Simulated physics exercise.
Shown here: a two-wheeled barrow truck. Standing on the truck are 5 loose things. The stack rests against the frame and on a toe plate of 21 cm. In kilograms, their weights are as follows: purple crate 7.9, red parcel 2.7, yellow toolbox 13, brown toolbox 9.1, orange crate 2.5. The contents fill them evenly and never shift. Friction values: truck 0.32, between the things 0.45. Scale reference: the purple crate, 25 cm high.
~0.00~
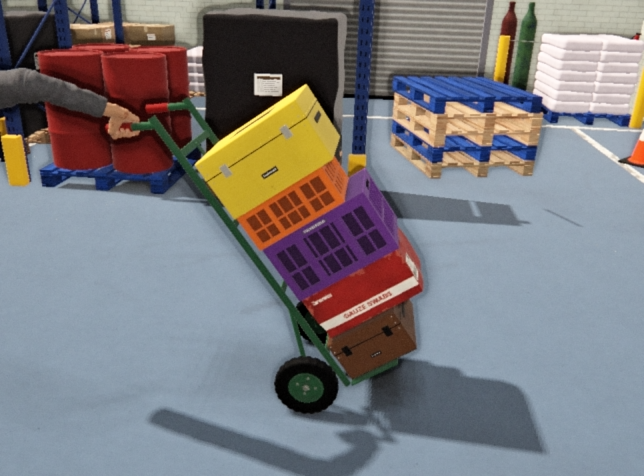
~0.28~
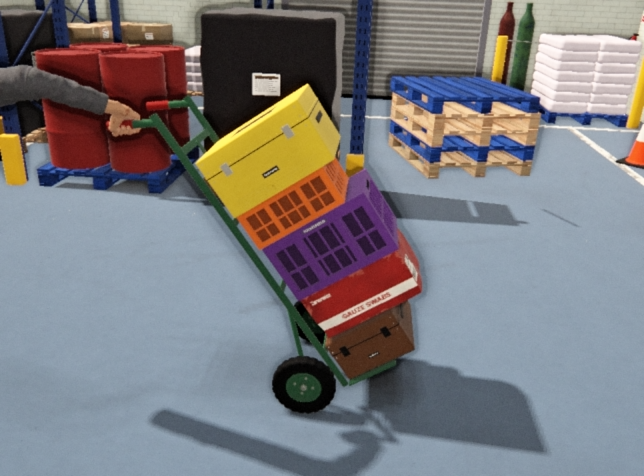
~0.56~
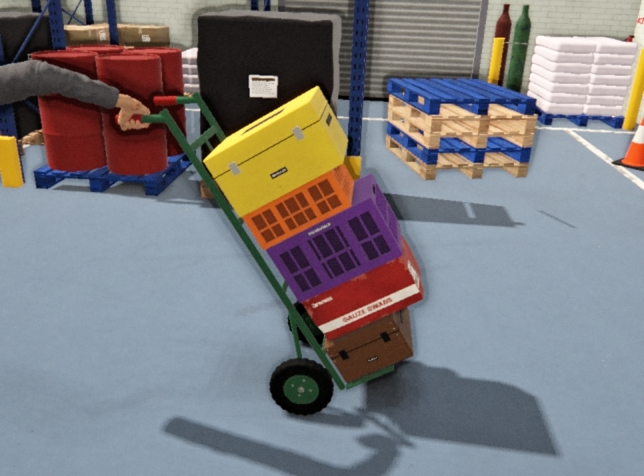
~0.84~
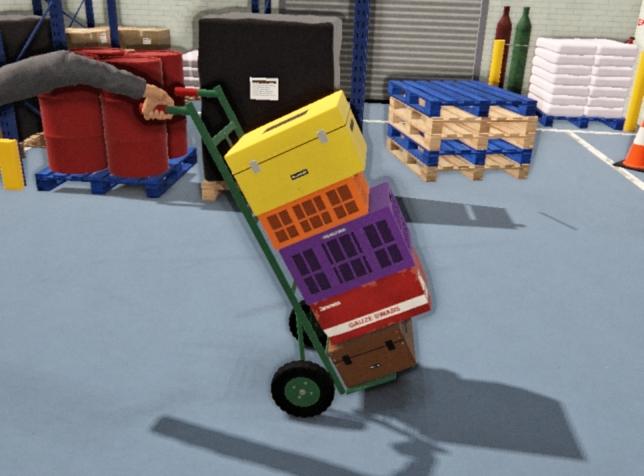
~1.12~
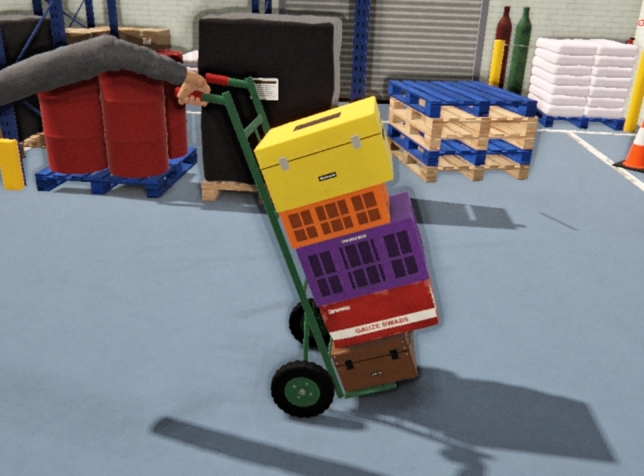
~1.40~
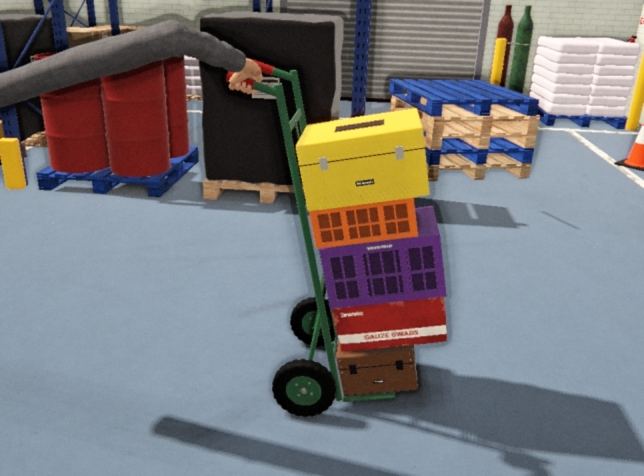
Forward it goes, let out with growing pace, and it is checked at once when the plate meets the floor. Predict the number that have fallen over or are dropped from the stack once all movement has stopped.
That number is three or more.
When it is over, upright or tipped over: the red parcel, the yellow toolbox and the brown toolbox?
Final state - red parcel: Goes over; yellow toolbox: Goes over; brown toolbox: Remains on its base.
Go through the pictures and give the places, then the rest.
In the first picture, 35° short of upright; purple crate (333, 233); red parcel (363, 279).
In the second picture, 34° short of upright; orange crate (295, 197); yellow toolbox (272, 149).
In the third picture, 32° short of upright; brown toolbox (369, 329); orange crate (300, 198).
In the fourth picture, 27° short of upright; yellow toolbox (300, 151); brown toolbox (372, 335).
In the fifth picture, 20° short of upright; orange crate (337, 204); yellow toolbox (328, 153).
In the sixth picture, 12° short of upright; purple crate (383, 256); red parcel (389, 307).
Around 2.30 s, truck upright; yellow toolbox now dropped from the stack; purple crate tipped 35° against what carries it near (462, 284); red parcel tipped 35° against what carries it near (423, 321).
Around 2.60 s, truck upright; purple crate, red parcel and orange crate now dropped from the stack.
Finally (4.1 s), dropped from the stack, purple crate, red parcel, yellow toolbox and orange crate; the last one still in place (within 10 cm). In the last view, purple crate near (572, 349), red parcel near (459, 345).
